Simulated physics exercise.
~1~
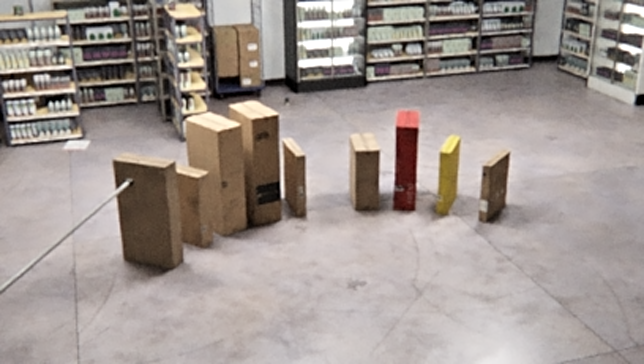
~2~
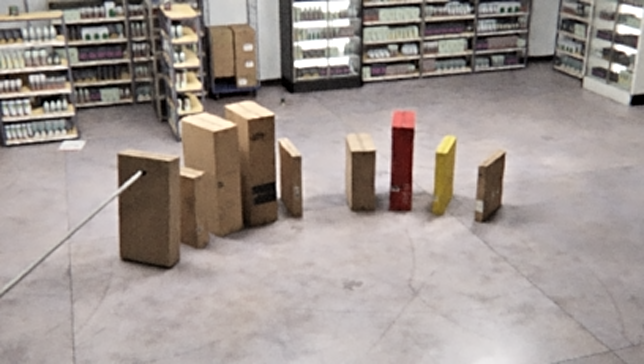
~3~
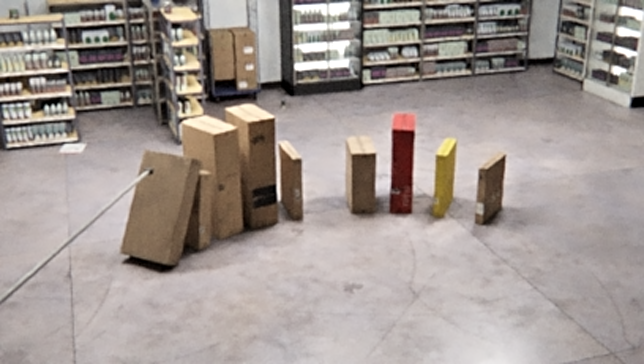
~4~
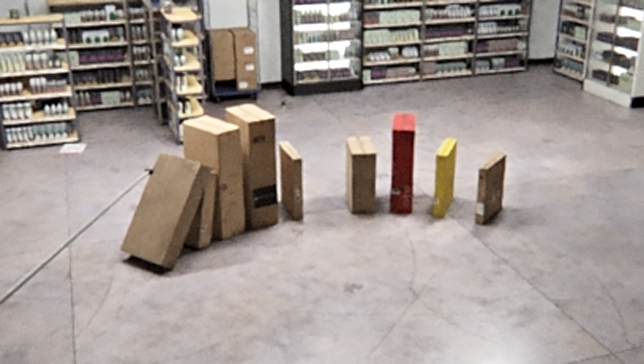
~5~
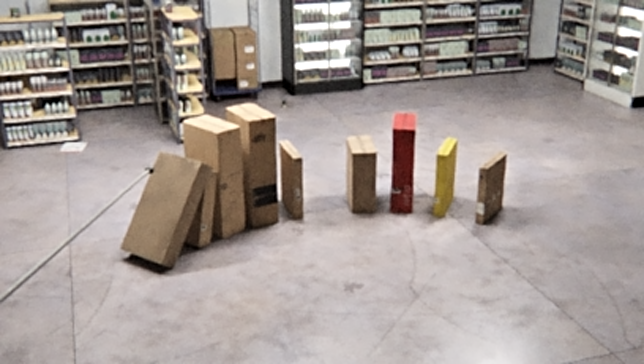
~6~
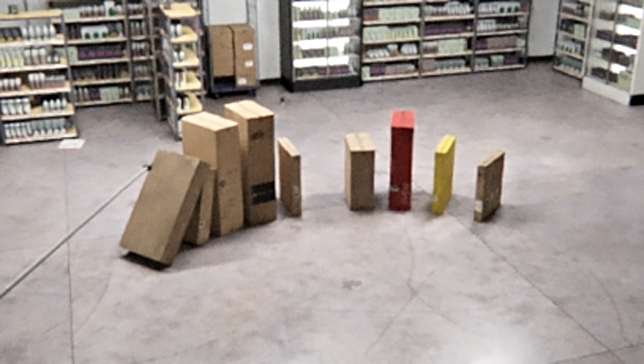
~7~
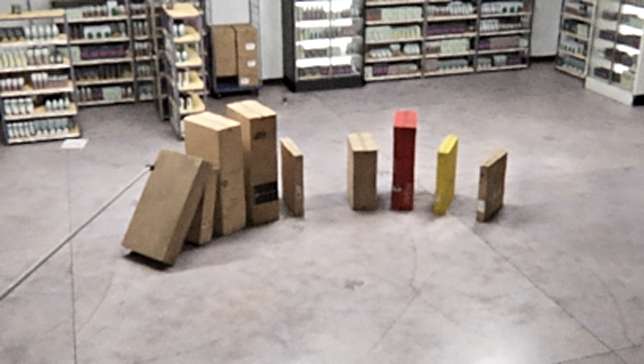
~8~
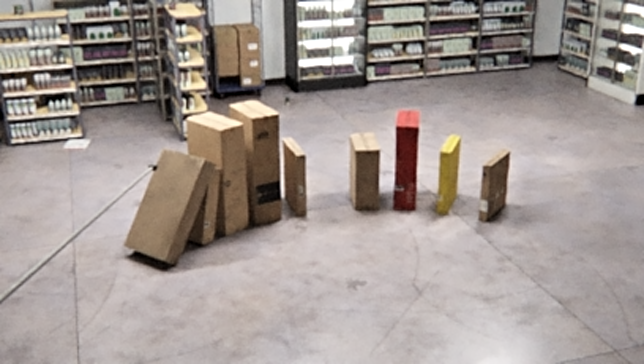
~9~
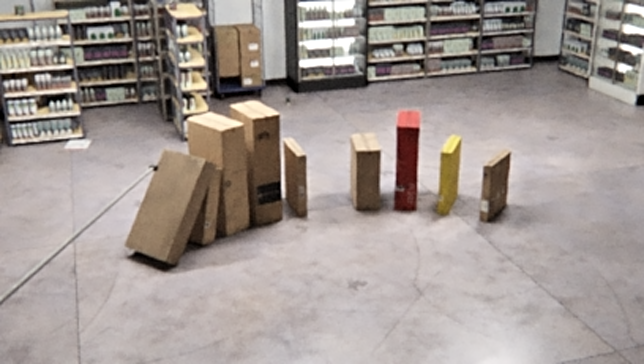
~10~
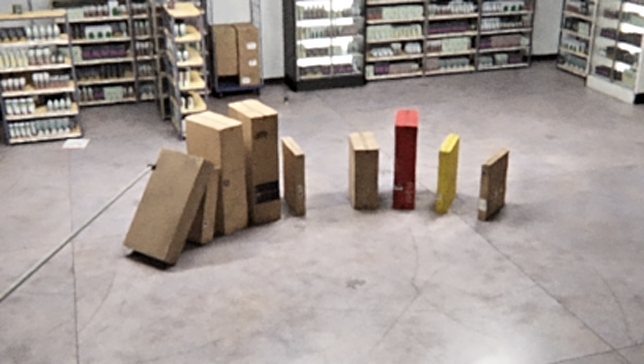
Tall cardboard carton tipping right under a pole's push and coming to rest against its neighbours, red and yellow cartons staying upright.
